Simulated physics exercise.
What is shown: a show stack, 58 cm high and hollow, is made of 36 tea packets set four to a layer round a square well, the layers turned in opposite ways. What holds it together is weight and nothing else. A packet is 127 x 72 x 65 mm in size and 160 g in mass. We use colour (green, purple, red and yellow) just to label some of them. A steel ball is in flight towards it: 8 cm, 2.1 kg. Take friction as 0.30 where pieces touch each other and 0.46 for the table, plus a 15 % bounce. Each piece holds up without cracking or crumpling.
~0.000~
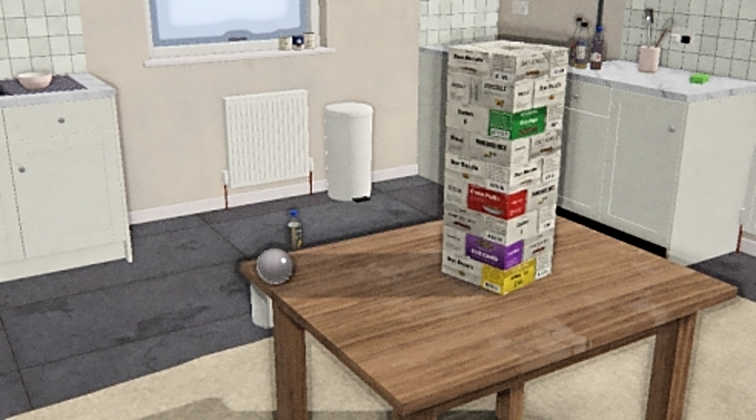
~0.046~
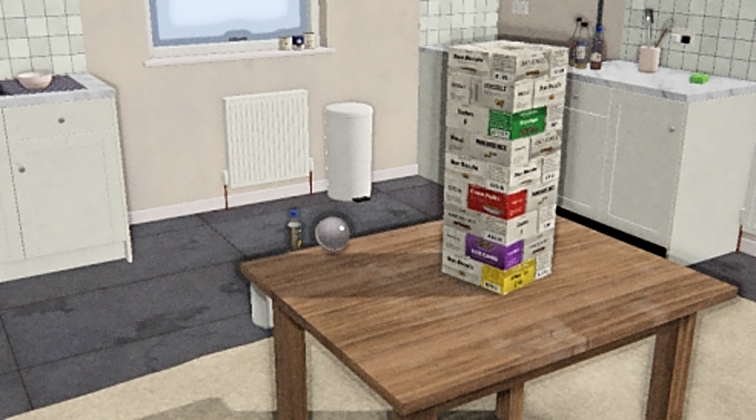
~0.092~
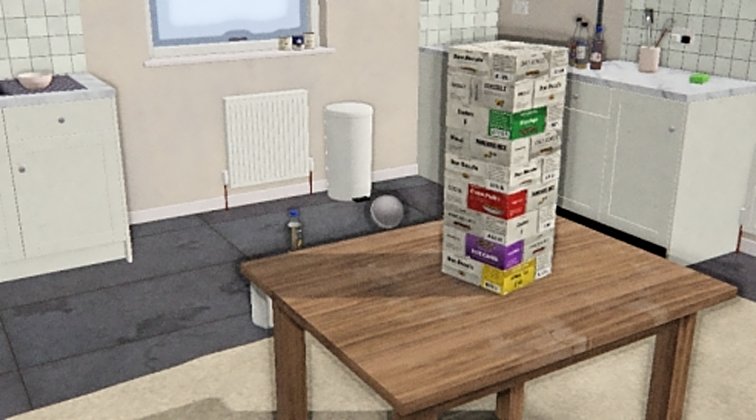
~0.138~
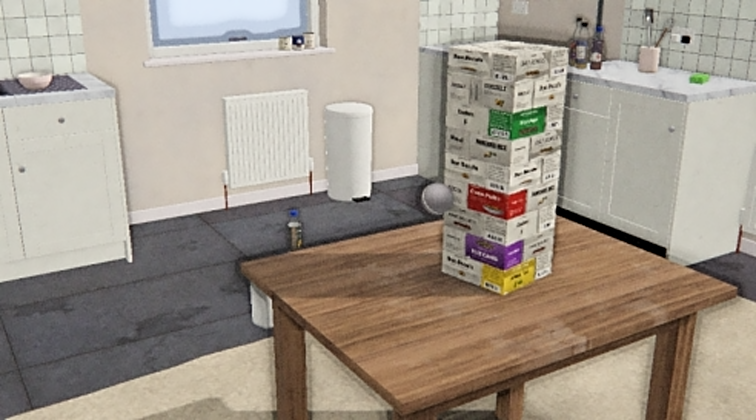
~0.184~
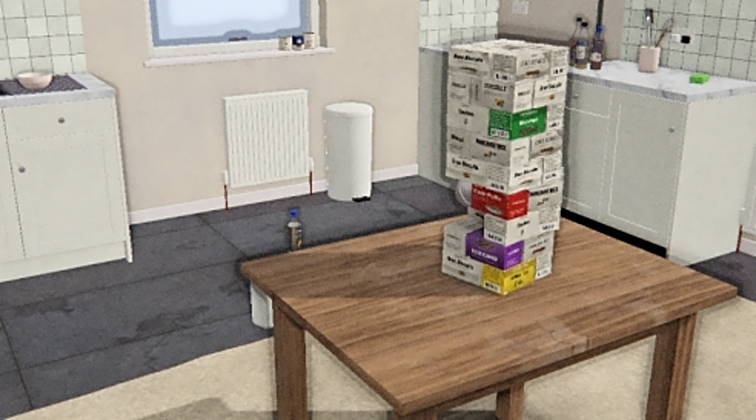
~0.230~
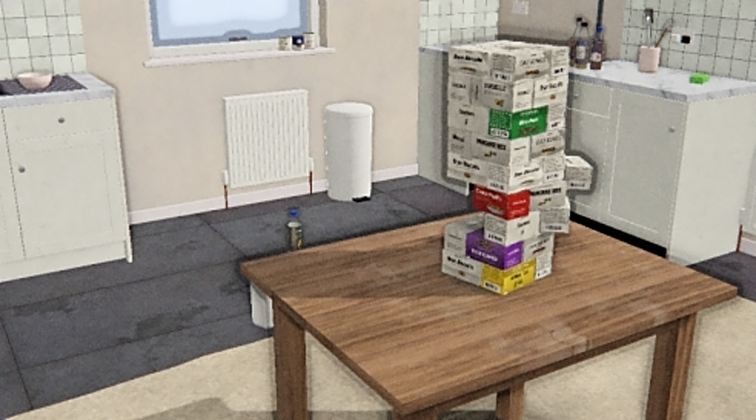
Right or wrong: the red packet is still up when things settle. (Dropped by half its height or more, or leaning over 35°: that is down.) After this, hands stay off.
Wrong, it comes down.
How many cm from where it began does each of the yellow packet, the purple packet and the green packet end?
Moved: Yellow 0, purple 0, green 56.
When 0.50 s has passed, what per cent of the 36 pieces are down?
At that instant, 25 percent.
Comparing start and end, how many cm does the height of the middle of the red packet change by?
Its middle finishes around 19 cm lower.
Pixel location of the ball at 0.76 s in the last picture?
Roughly at (650, 286).
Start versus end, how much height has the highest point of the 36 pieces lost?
I'd put it at around 39 cm.
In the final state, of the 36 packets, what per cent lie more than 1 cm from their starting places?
That makes 85 percent.
Around 0.50 s, ball still moving; 9 of the 36 packets down; red packet tipped 16°; green packet tipped 16°.
Around 0.76 s, ball still moving; 26 of the 36 packets down; red packet tipped 62°; green packet tipped 59°, 15 cm lower.
Around 1.28 s, ball still moving; 27 of the 36 packets down; red packet on its side; green packet on its side.
Finally (2.2 s), ball rolling away; 27 of the 36 packets down; red packet on its side; green packet on its side; purple packet displaced 8 mm. Seen by the last camera, middles, red packet near (433, 300), green packet near (411, 226).
